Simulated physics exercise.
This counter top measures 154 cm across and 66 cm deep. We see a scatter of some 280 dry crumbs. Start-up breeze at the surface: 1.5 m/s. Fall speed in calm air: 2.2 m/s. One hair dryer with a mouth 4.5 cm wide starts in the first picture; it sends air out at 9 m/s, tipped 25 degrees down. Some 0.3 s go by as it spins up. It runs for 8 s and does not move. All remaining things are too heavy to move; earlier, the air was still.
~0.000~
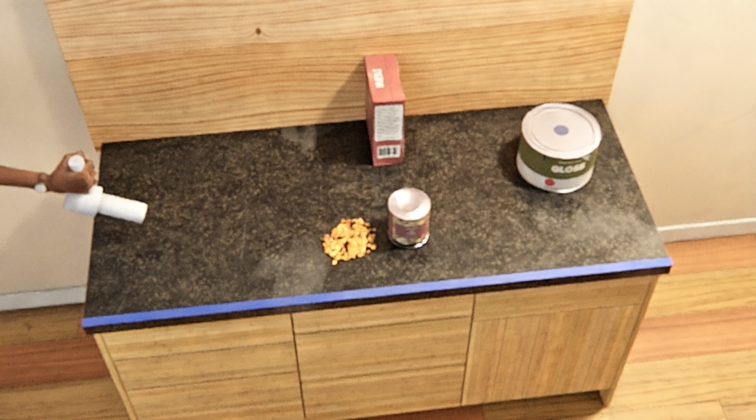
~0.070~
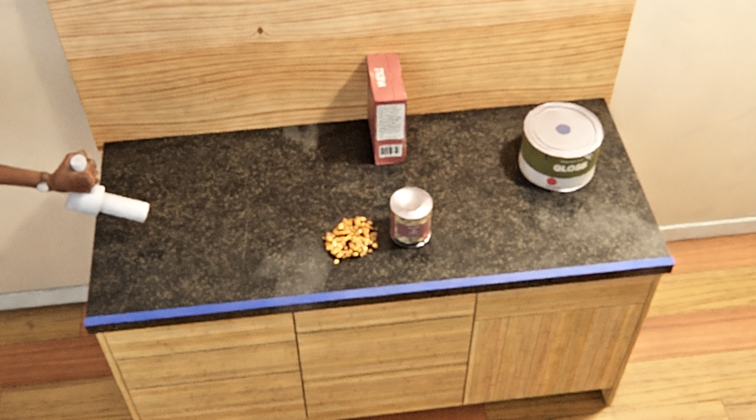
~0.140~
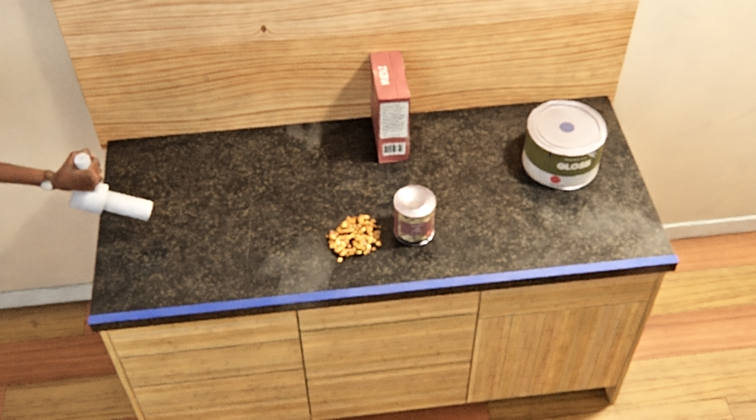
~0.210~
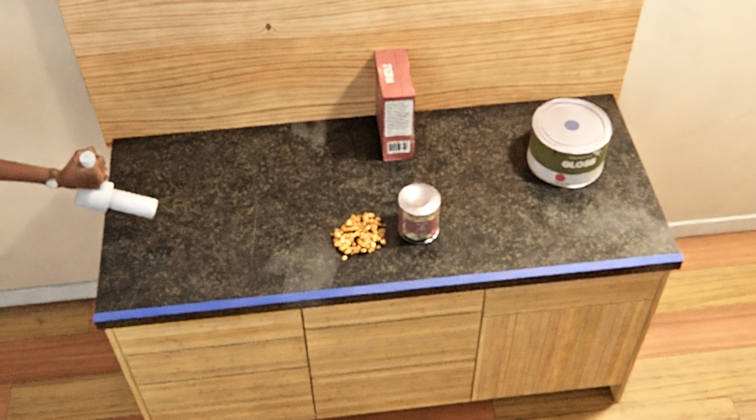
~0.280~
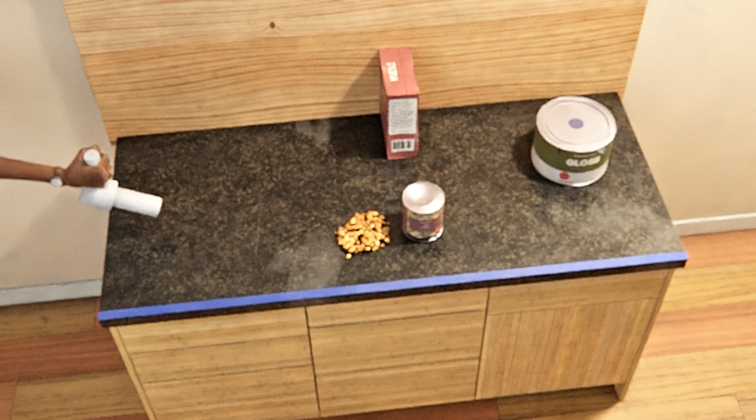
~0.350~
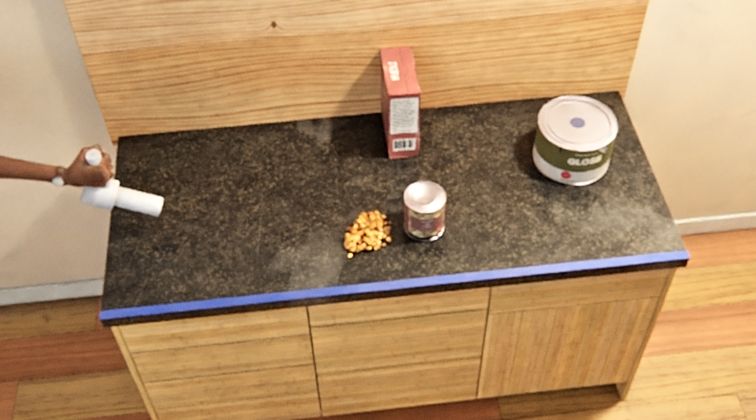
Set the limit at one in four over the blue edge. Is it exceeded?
Yes: The quarter line is overstepped.
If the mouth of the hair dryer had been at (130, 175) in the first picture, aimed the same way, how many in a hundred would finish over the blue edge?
That gives roughly 70 % in the end.
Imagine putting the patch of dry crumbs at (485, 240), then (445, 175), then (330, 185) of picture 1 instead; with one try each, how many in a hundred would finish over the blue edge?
In that order: 0 %, 0 %, 0 %.
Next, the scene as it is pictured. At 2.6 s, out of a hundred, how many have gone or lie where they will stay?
It comes out at some 80 %.
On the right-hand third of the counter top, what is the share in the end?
20 %.
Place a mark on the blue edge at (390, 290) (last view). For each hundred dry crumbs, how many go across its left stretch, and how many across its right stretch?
0 % left, 70 % right.
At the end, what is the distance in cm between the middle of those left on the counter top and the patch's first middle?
I'd say around 55 cm.
After 1.6 s, 33 % are on the move or not yet settled, 61 % are over the blue edge; the middle of those still in play is near (566, 198).
After 2.6 s, 24 % are on the move or not yet settled, 64 % are over the blue edge; the middle of those still in play is near (596, 199).
After 4.4 s, 20 % are on the move or not yet settled, 65 % are over the blue edge; the middle of those still in play is near (550, 185).
After 8.0 s, at the end, 66 % are over the blue edge; the middle of those still in play is near (572, 183).
